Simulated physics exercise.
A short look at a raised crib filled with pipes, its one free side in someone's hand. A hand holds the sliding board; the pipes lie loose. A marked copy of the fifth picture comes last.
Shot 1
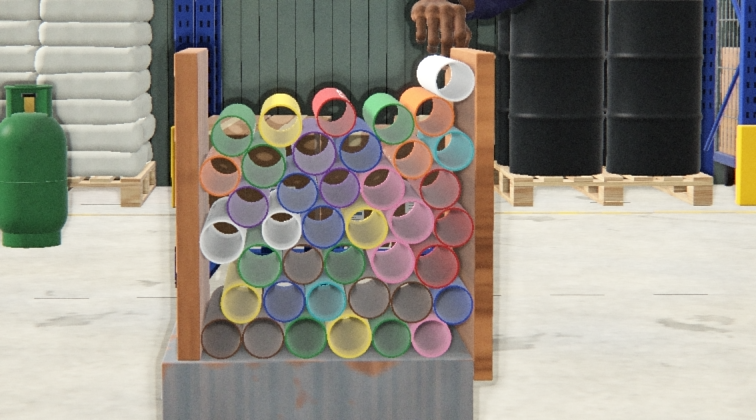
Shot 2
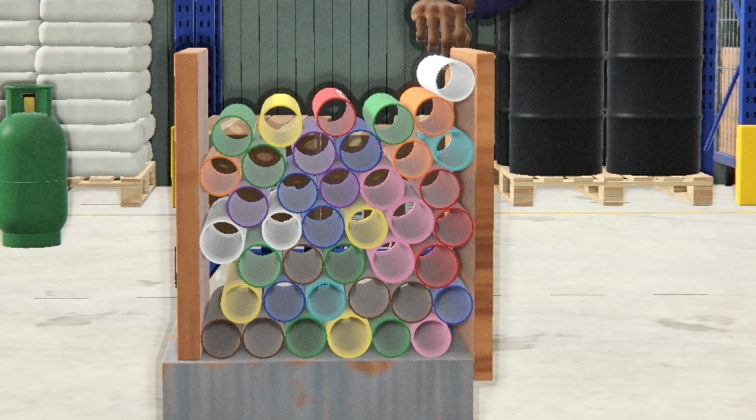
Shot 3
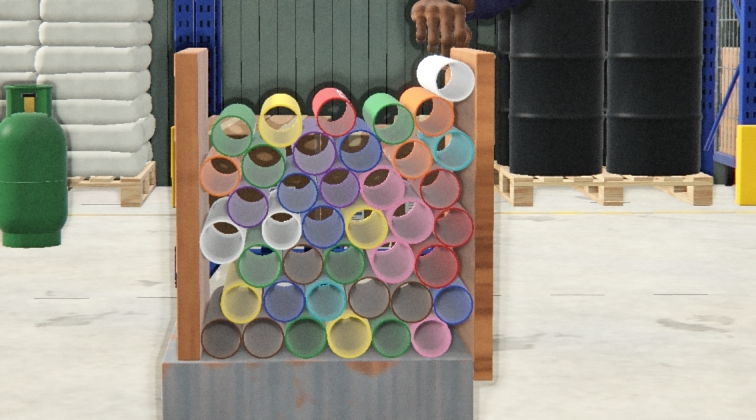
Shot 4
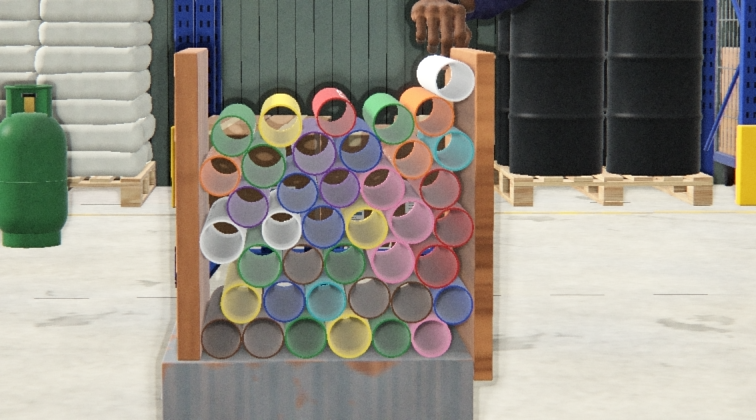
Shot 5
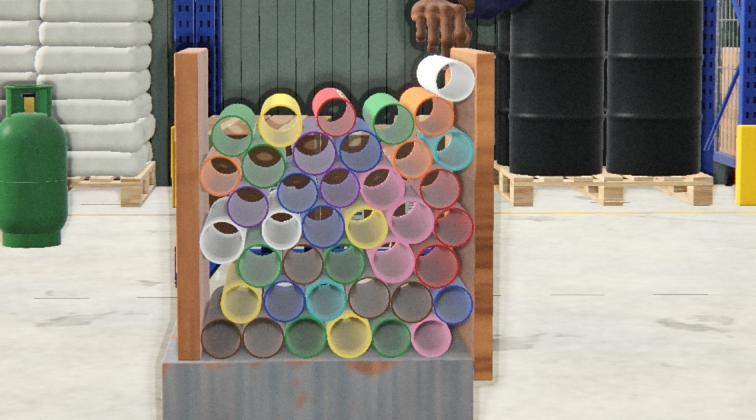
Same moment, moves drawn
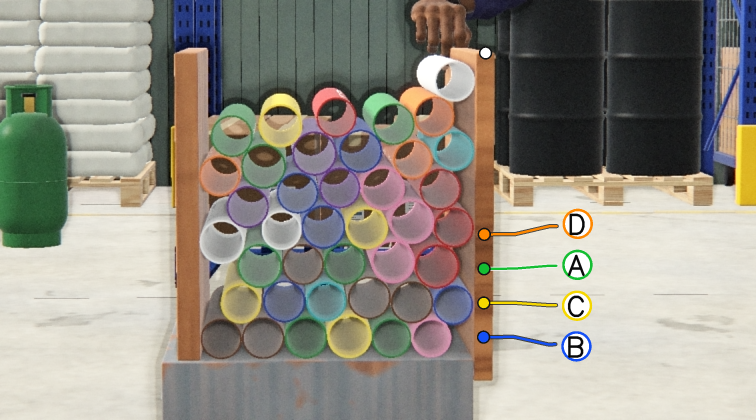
The loose, colourful pipes stayed stacked between two upright wooden boards, a white one at the top right, while a hand stayed near the right board and nothing visibly moved.
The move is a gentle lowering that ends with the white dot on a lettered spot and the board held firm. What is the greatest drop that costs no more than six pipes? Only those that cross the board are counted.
Stop at D.
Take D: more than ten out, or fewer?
It loses fewer than ten.
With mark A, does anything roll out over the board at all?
Yes, at A.
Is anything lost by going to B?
At B: Yes.
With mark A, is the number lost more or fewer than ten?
Fewer than ten.
On the marked copy, A at (484, 269); B at (483, 337); C at (484, 303); D at (484, 234); the white dot at (485, 53).
Taking D. A third of the way, top of the board (475, 131).
Two thirds of the way, top of the board (474, 220).
When it is over, top of the board (474, 234), three out over the board.
As for the rest, A seven out over the board; B more than six out over the board; C seven out over the board.
